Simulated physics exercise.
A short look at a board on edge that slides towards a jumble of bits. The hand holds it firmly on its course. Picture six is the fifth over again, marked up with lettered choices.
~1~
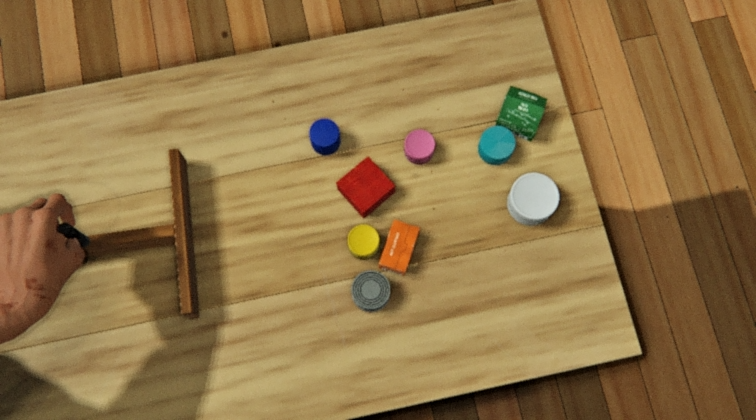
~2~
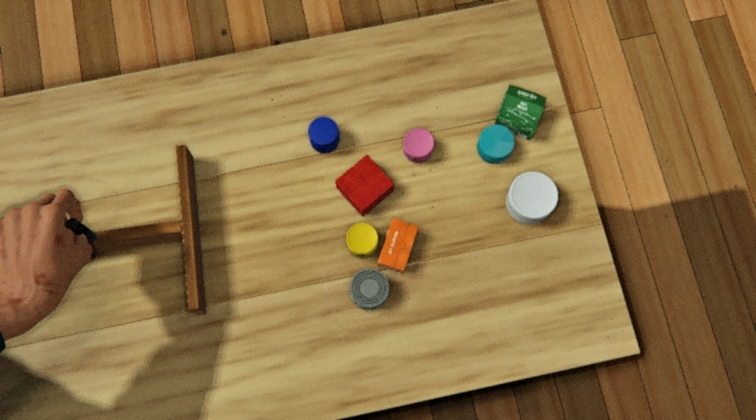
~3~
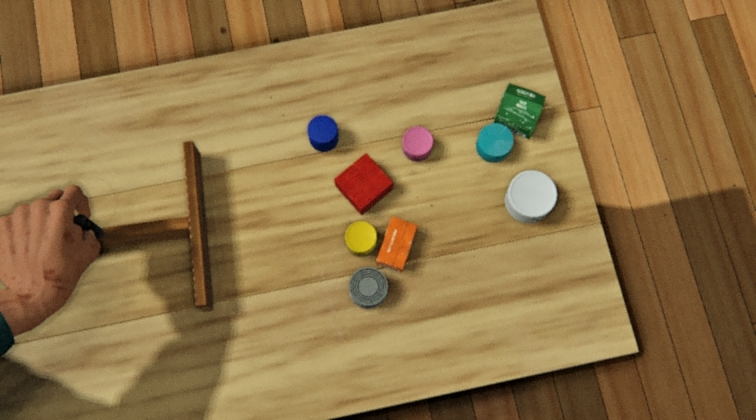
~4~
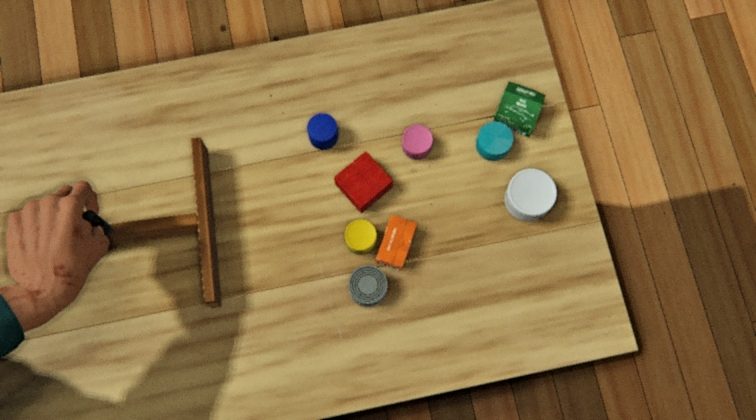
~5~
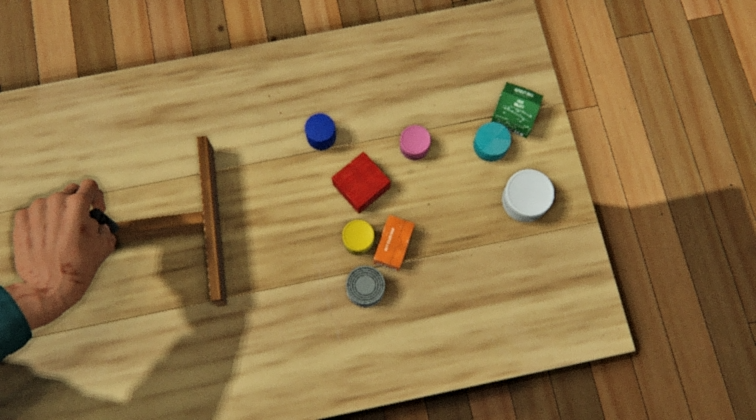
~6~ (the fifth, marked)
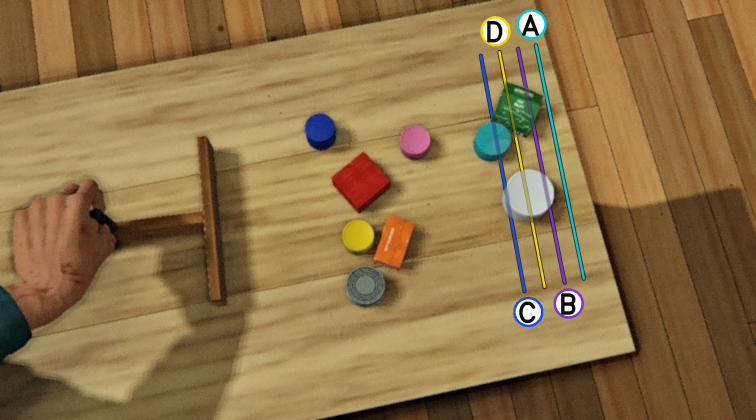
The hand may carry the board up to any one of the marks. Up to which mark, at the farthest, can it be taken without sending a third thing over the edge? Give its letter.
It should halt at D.
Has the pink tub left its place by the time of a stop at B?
By then, yes.
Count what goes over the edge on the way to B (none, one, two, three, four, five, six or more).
By then, three.
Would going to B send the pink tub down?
By then, no.
On the marked copy, A at (559, 157); B at (540, 161); C at (502, 168); D at (521, 165).
Taking D. A third of the way, board (323, 193); blue tin (336, 130); green box (517, 110).
Two thirds of the way, board (436, 171); grey tin (381, 291); blue tin (443, 112).
When it is over, board (523, 153); white jar over the edge; green box (559, 88); one fallen.
As for the rest, A drops six; B drops three; C is within the limit but short.
